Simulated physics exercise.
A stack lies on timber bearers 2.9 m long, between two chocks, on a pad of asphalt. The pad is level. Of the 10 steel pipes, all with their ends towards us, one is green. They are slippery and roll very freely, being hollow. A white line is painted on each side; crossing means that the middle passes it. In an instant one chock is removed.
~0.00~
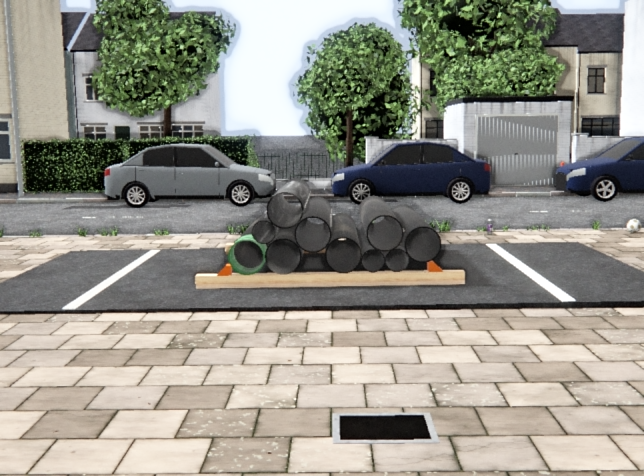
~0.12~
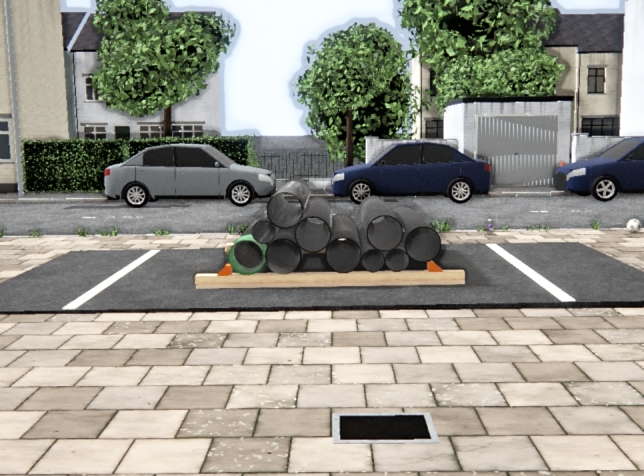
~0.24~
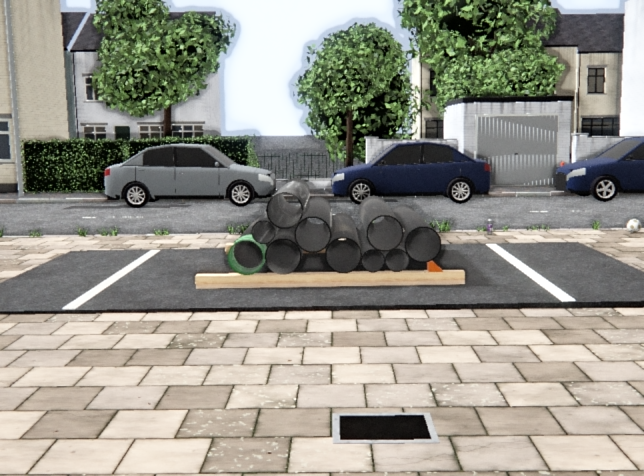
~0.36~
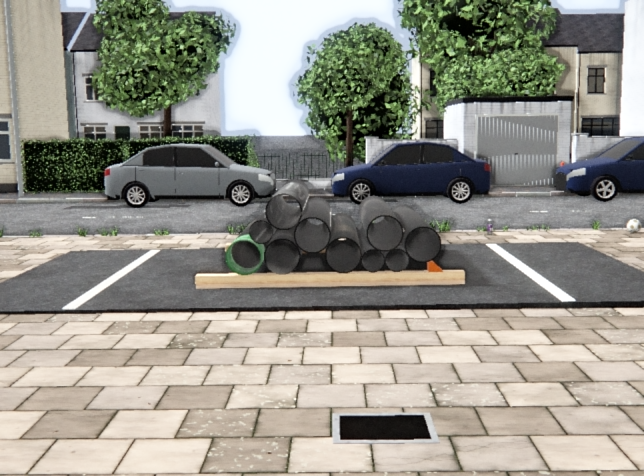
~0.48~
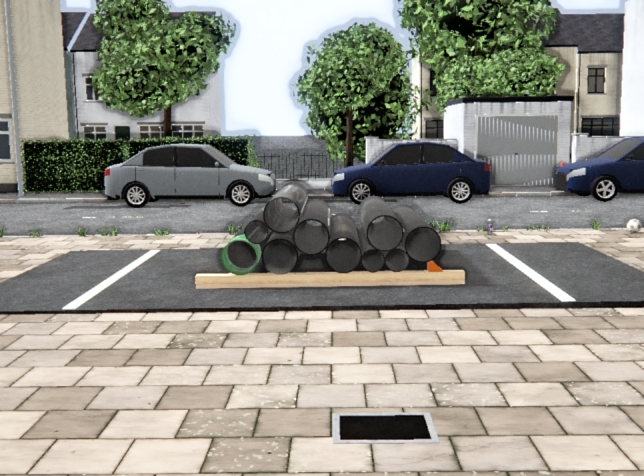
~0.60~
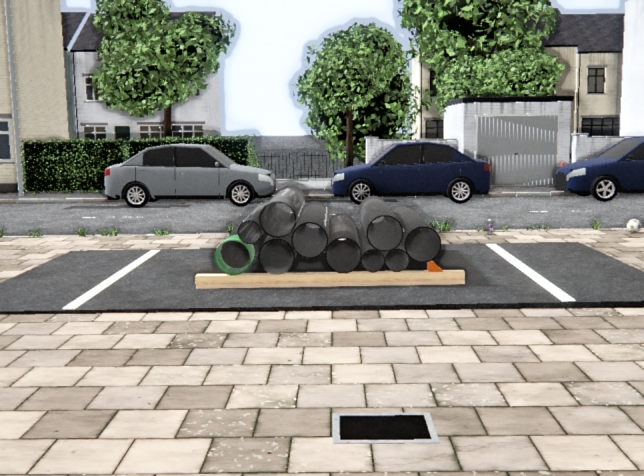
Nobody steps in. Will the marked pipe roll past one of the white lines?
The green one gets beyond a line.
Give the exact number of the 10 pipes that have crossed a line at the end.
In all, 3.
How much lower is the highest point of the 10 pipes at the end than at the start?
Roughly 25 cm.
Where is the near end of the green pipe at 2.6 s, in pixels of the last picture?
At about (78, 273).
By 1.5 s, green is off the bearers, 85 cm short of the left line, rolling left; 0 past a line.
By 2.6 s, green is past the left line; 1 past a line.
Finally (10.9 s), green is past the left line; 3 past a line.
